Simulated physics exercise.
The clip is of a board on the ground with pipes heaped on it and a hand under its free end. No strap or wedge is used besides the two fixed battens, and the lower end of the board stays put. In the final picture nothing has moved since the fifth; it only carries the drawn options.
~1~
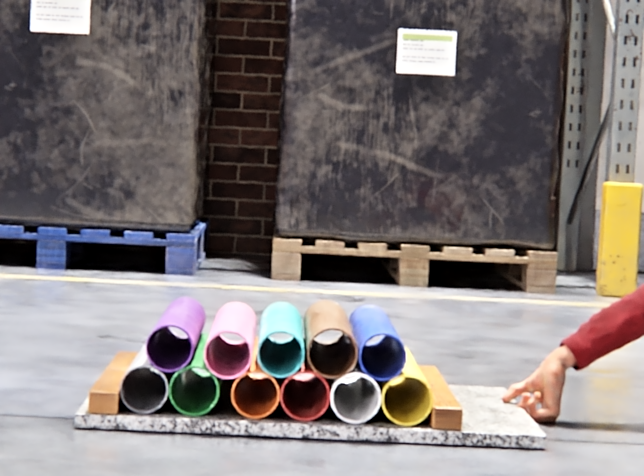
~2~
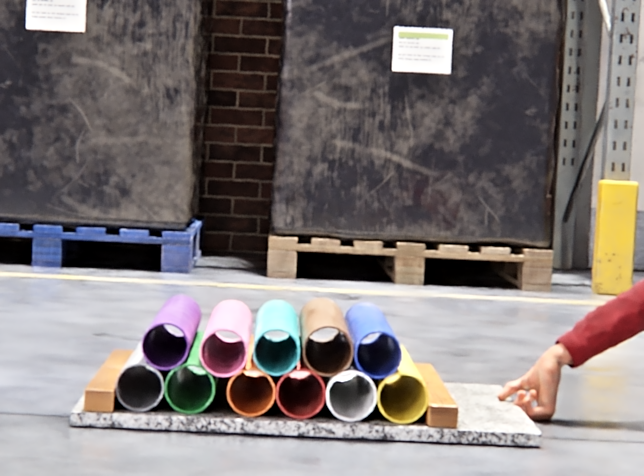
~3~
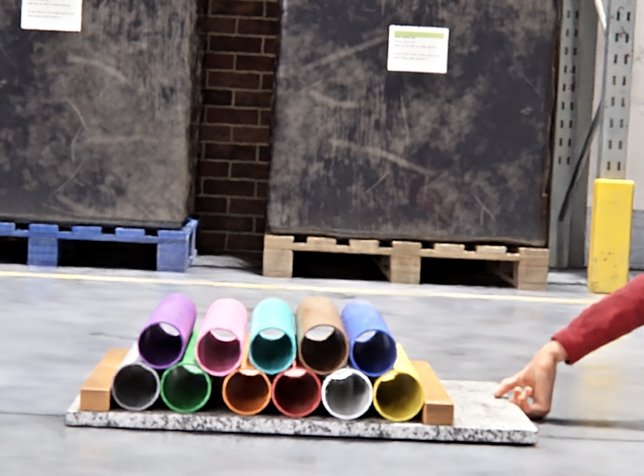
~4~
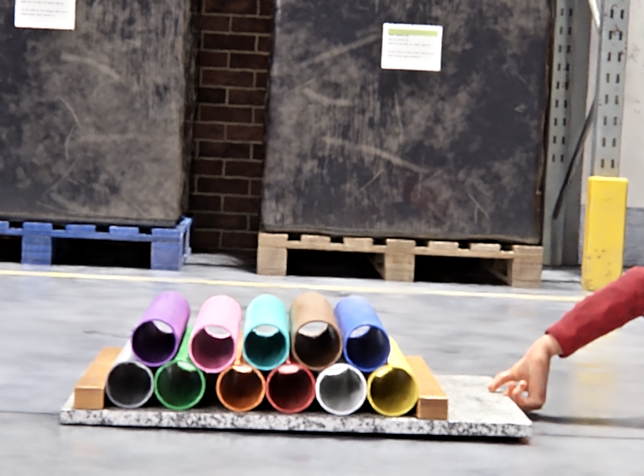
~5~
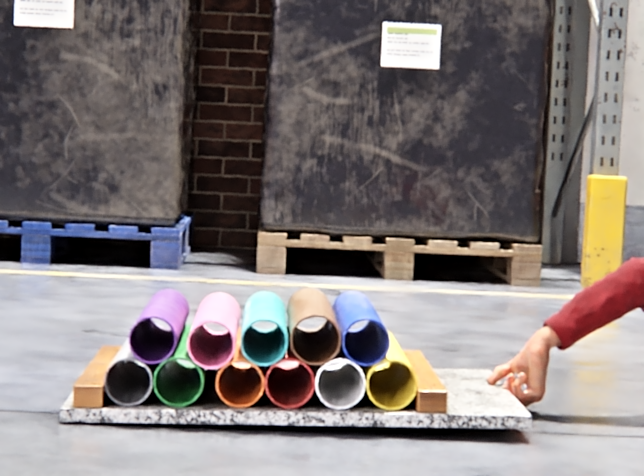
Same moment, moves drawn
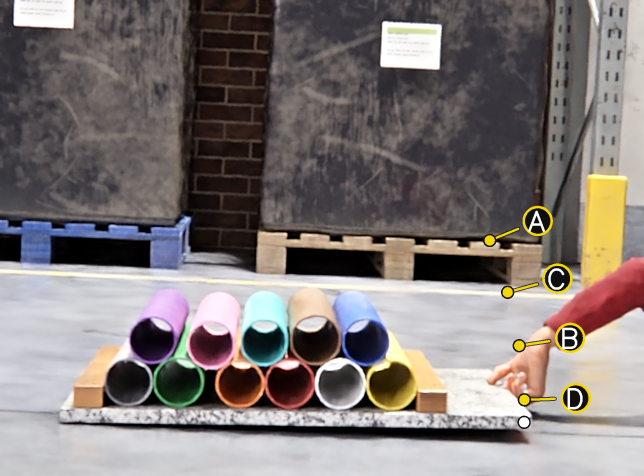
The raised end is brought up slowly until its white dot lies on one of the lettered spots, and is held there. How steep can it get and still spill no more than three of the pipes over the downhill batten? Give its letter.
The highest mark that will do is A.
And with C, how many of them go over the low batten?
The count is none.
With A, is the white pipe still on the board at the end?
The white pipe: Yes.
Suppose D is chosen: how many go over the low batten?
At D the number is none.
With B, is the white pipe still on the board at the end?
Yes, with B.
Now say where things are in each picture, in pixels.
The first frame shows white pipe (356, 398); yellow pipe (407, 400); blue pipe (383, 357).
The second frame shows blue pipe (378, 355); purple pipe (166, 346).
The third frame shows board (301, 392); white pipe (347, 394); yellow pipe (399, 395); green pipe (185, 387).
The fourth frame shows board (296, 388); grey pipe (130, 384); green pipe (180, 384).
The fifth frame shows board (295, 384); grey pipe (129, 382); green pipe (179, 381).
On the marked copy, A at (490, 240); B at (519, 346); C at (508, 293); D at (524, 400); the white dot at (524, 422).
Following A. Soon after the start, board at 16°.
Later, board at 25°.
In the end, board at 25°, none over the low batten.
As for the rest, B none over the low batten; C none over the low batten; D none over the low batten.
